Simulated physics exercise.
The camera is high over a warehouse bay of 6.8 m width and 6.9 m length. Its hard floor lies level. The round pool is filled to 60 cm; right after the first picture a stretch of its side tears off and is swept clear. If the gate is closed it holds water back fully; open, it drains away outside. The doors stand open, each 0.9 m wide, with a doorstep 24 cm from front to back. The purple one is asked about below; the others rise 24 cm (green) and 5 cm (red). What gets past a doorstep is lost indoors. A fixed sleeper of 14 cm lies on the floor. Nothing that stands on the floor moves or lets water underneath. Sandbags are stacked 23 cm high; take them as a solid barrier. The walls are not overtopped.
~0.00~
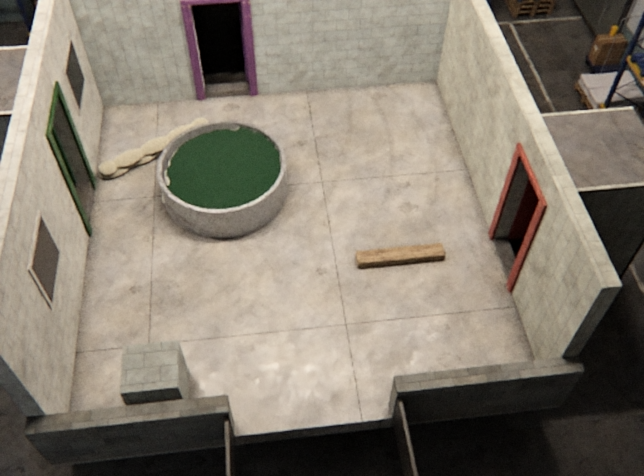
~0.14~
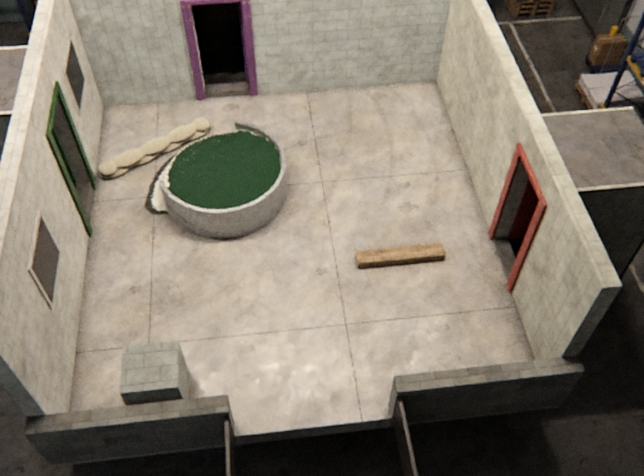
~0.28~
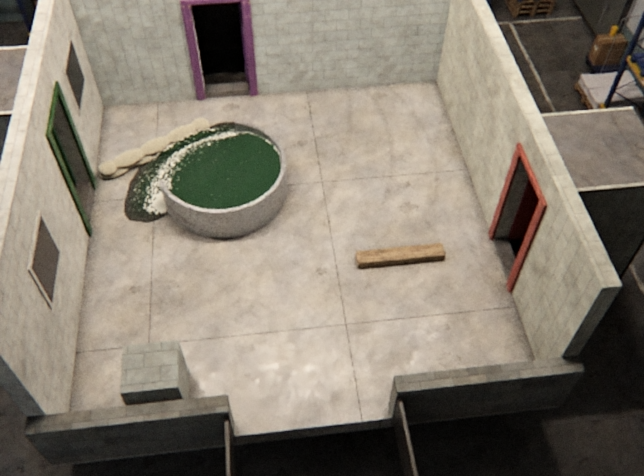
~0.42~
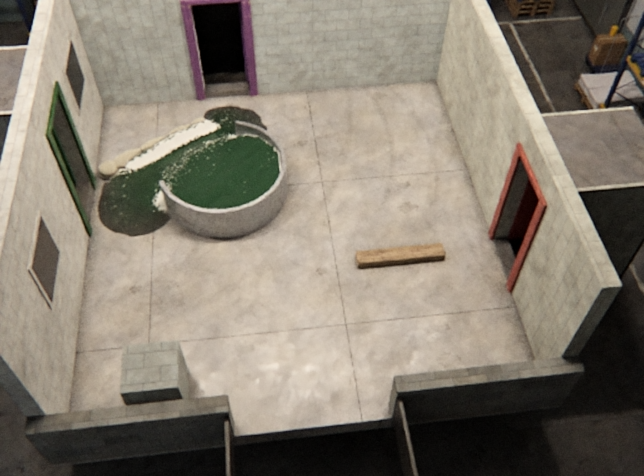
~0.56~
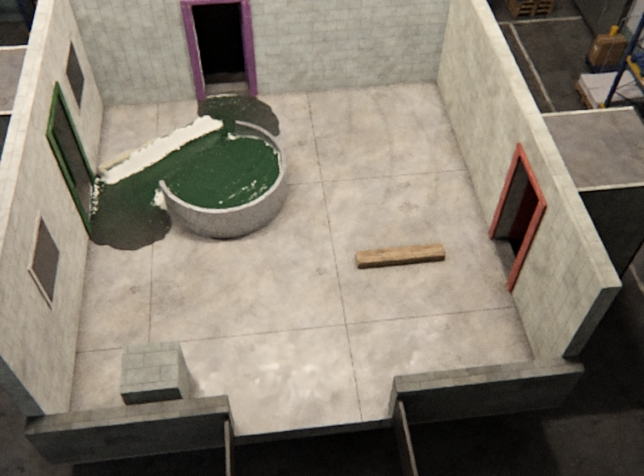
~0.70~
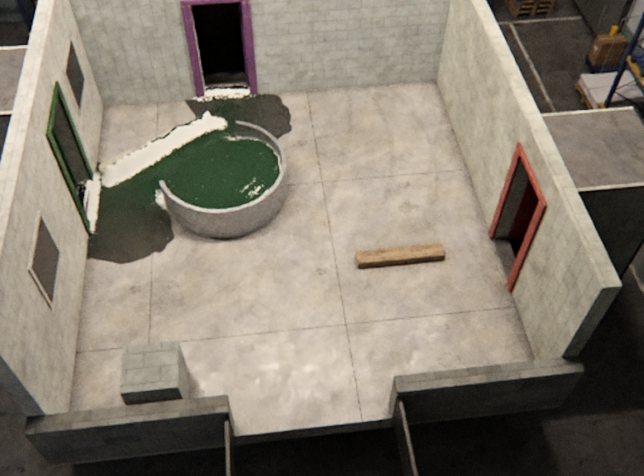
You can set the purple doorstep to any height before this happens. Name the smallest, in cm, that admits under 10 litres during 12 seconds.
It would have to be roughly 21 cm high.
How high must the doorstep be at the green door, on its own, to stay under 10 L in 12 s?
About 35 cm at green.
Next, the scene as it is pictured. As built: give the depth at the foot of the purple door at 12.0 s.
Roughly 4.0 cm deep.
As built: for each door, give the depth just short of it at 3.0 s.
Depths in cm: Green 20, purple 12, red 0.
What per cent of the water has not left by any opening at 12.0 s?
Roughly 88 in a hundred.
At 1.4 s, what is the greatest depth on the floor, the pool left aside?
Up to some 40 cm.
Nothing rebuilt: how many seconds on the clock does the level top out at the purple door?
Around 1.0 s.
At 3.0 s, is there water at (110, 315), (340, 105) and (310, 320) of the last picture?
In turn: Flooded, under water, still dry.
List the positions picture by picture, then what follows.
In the first frame, still water, 60 cm deep, in the round pool at (222, 167); the purple door at (223, 56) is dry.
In the second frame, the gap is on the far side, the front 0.3 m out at (151, 208); the back of the round pool holds 60 cm.
In the third frame, the gap is on the far side, the front 0.7 m out at (130, 215); the back of the round pool holds 60 cm.
In the fourth frame, the front is at (103, 209), 1.1 m from the gap on the far side; 2.9 m2 of floor is wet, 60 cm left at the back.
In the fifth frame, water pours out on the far side and has run 1.5 m, to (243, 97); about 6 cm deep outside, 56 cm at the back.
In the sixth frame, the front is at (266, 95), 1.6 m from the gap on the far side; 4.6 m2 of floor is wet, 46 cm left at the back; water is at the purple door at (223, 56).
After 1.4 s water covers 20 % of the floor, deepest (40 cm) near (186, 145); 22 cm at the purple door, 19 litres in over its 15 cm doorstep.
After 3.0 s water covers 45 % of the floor, deepest (26 cm) near (167, 140); 12 cm at the purple door, 41 litres in over its 15 cm doorstep.
After 12.0 s water covers 95 % of the floor, deepest (8 cm) near (468, 250); 4 cm at the purple door, 42 litres in over its 15 cm doorstep.
At the purple door as built, the water arrived by 0.6 s and peaked near 24 cm at 1.0 s.
Run again over the same 12 s with other heights there, 18 litres in over 19 cm, 1 litre over 25.5 cm. The limit of 10 litres is kept from about 21 cm up.
